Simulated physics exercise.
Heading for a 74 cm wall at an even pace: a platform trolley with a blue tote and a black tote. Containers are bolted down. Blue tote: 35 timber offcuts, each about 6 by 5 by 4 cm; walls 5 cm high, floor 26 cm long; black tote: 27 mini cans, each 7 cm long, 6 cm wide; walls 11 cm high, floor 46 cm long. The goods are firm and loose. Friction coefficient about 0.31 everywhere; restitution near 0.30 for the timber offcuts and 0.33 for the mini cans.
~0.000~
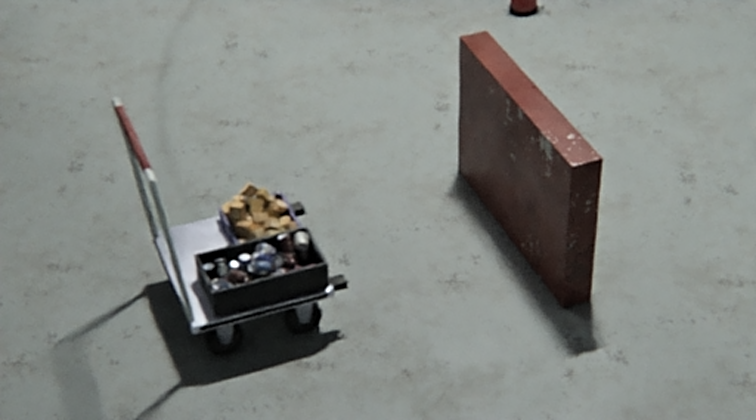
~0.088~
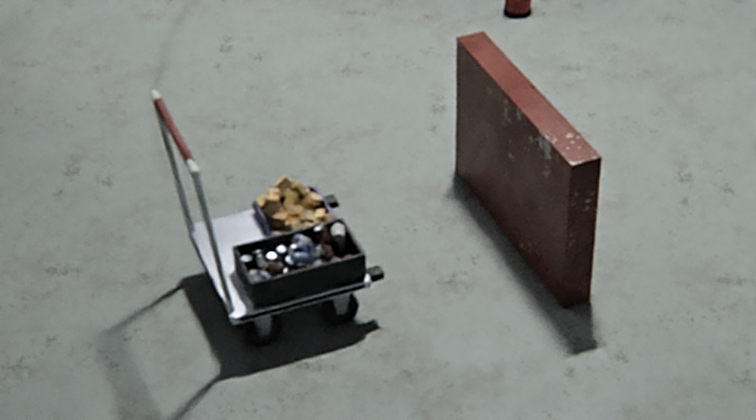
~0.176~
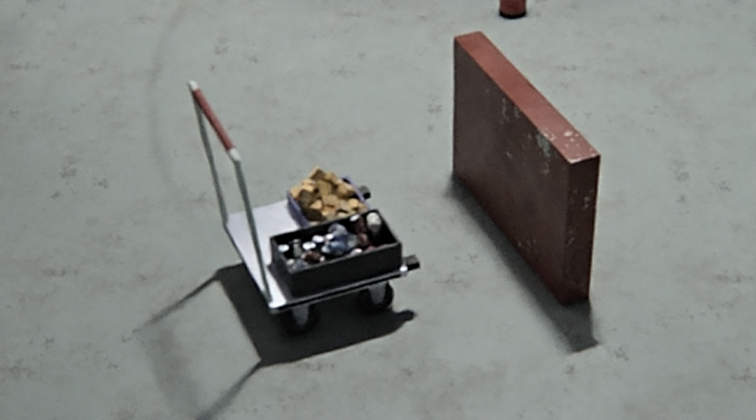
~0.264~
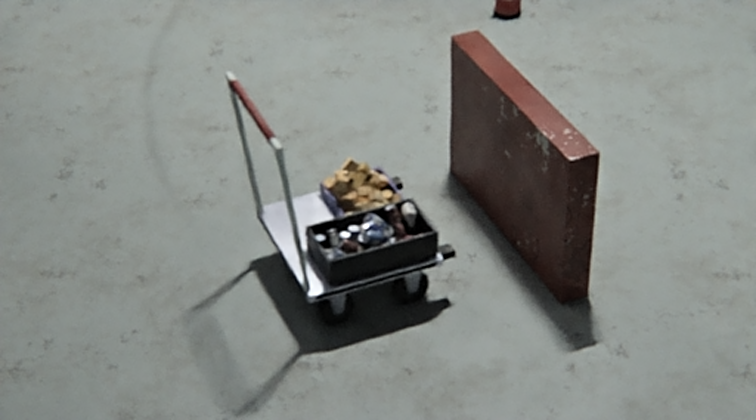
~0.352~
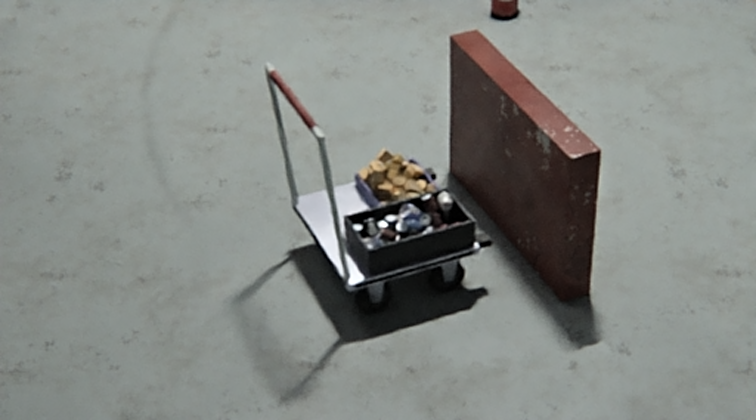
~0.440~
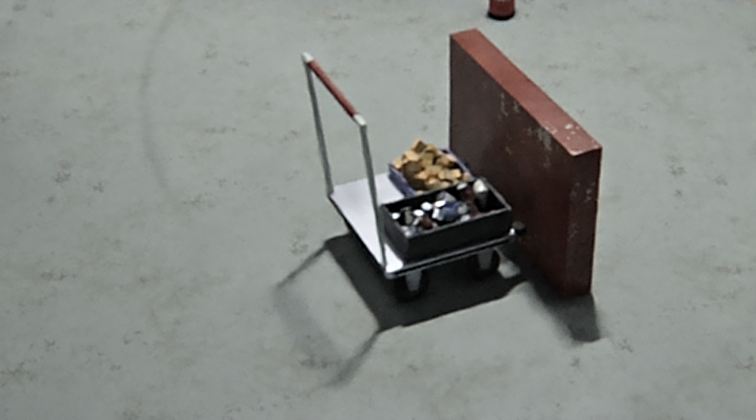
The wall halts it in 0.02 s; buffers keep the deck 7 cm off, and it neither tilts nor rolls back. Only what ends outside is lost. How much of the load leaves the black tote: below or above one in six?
It sheds less than a sixth of them.
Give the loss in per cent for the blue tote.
Lost: Blue tote 30 per cent.
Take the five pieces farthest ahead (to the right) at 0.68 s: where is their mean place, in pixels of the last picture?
Near (468, 144).
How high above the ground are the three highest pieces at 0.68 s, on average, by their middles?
About 40 cm.
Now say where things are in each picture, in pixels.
In the first frame (each is followed by its nearest rim corner in this view, unless another is named; the camera moves round a little), black tote, (215, 292); blue tote (by its farthest rim corner), (279, 193); 87 cm short of the stop; none out.
Black tote, (255, 283); blue tote, (313, 186); 71 cm short of the stop, in the second frame.
Black tote, (293, 272); blue tote, (346, 177); 54 cm short of the stop, in the third frame.
Black tote, (331, 260); blue tote, (378, 168); 38 cm short of the stop, in the fourth frame.
Black tote, (370, 249); blue tote, (412, 159); 21 cm short of the stop, in the fifth frame.
Black tote, (409, 237); blue tote, (445, 149); 5 cm short of the stop; none out, in the sixth frame.
After 0.46 s, impact.
After 0.56 s, blue tote 31 in, 4 out and black tote 27 in, 0 out.
After 0.68 s, blue tote 26 in, 9 out and black tote 26 in, 1 out.
After 0.91 s, blue tote 25 in, 10 out and black tote 26 in, 1 out.
Outcome (at 1.41 s), blue tote 25 in, 10 out and black tote 26 in, 1 out. Asked share, 1 of 27, 4 per cent.
